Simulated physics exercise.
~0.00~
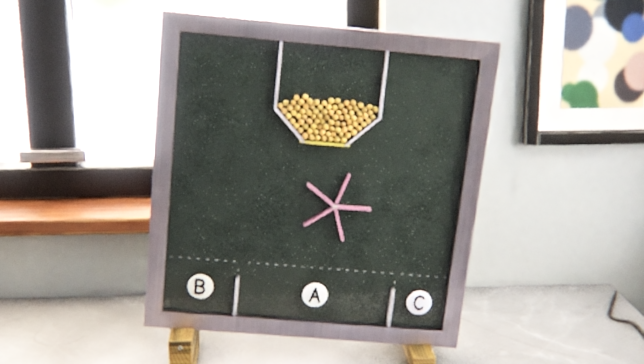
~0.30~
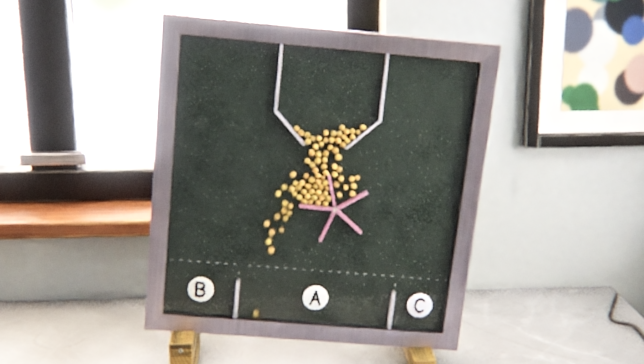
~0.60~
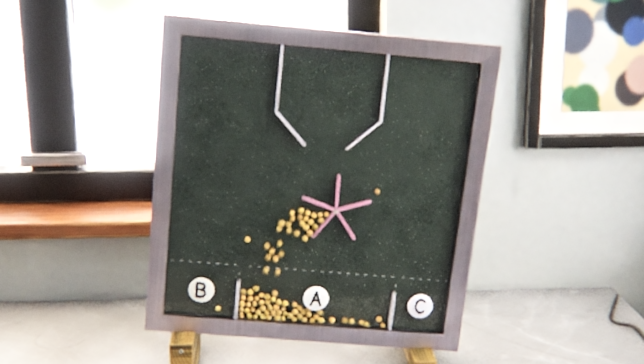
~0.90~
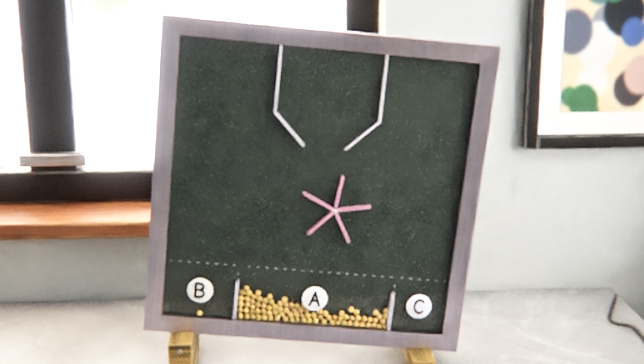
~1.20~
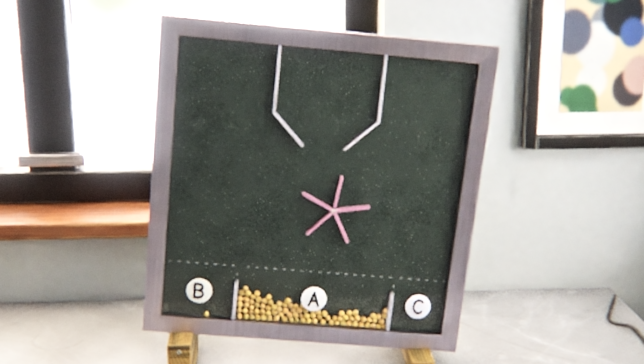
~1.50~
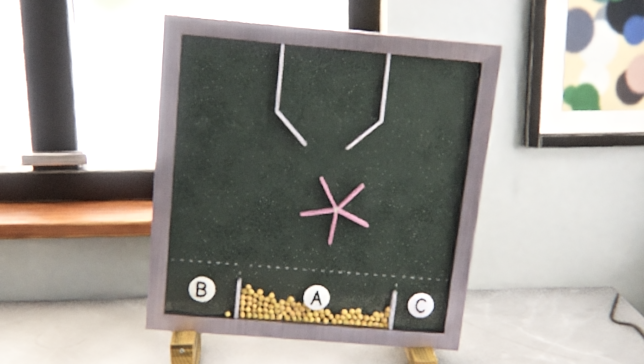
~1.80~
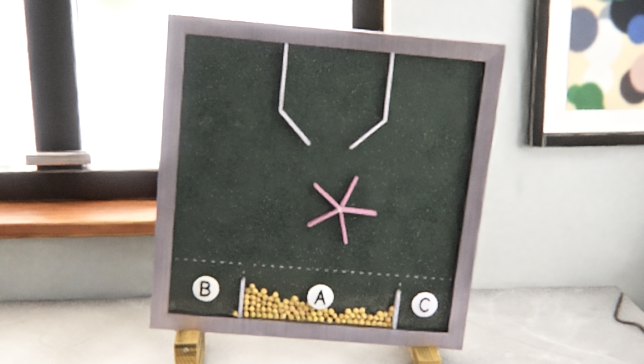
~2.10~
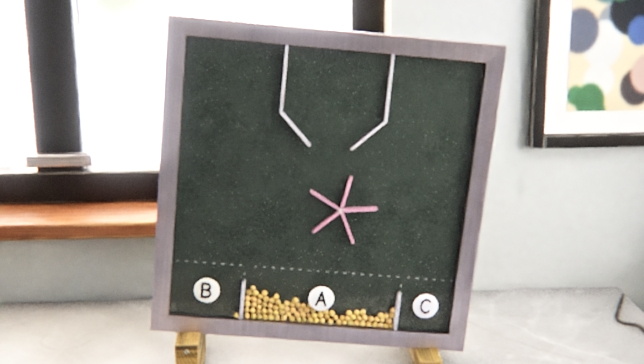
Small golden beads sit in a white-edged hopper at the top of an upright dark green board with a greyish-purple frame, seen from the front in a slightly swaying view beside a window and a colourful picture. Below the hopper is a pink five-armed star, above bins lettered B, A and C from left to right. The beads pour down onto the star, which turns as most spill off its left side. They gather in the middle bin while a stray lands in B. Finally, the heap rests in A, C stays empty, and the star still changes its angle.
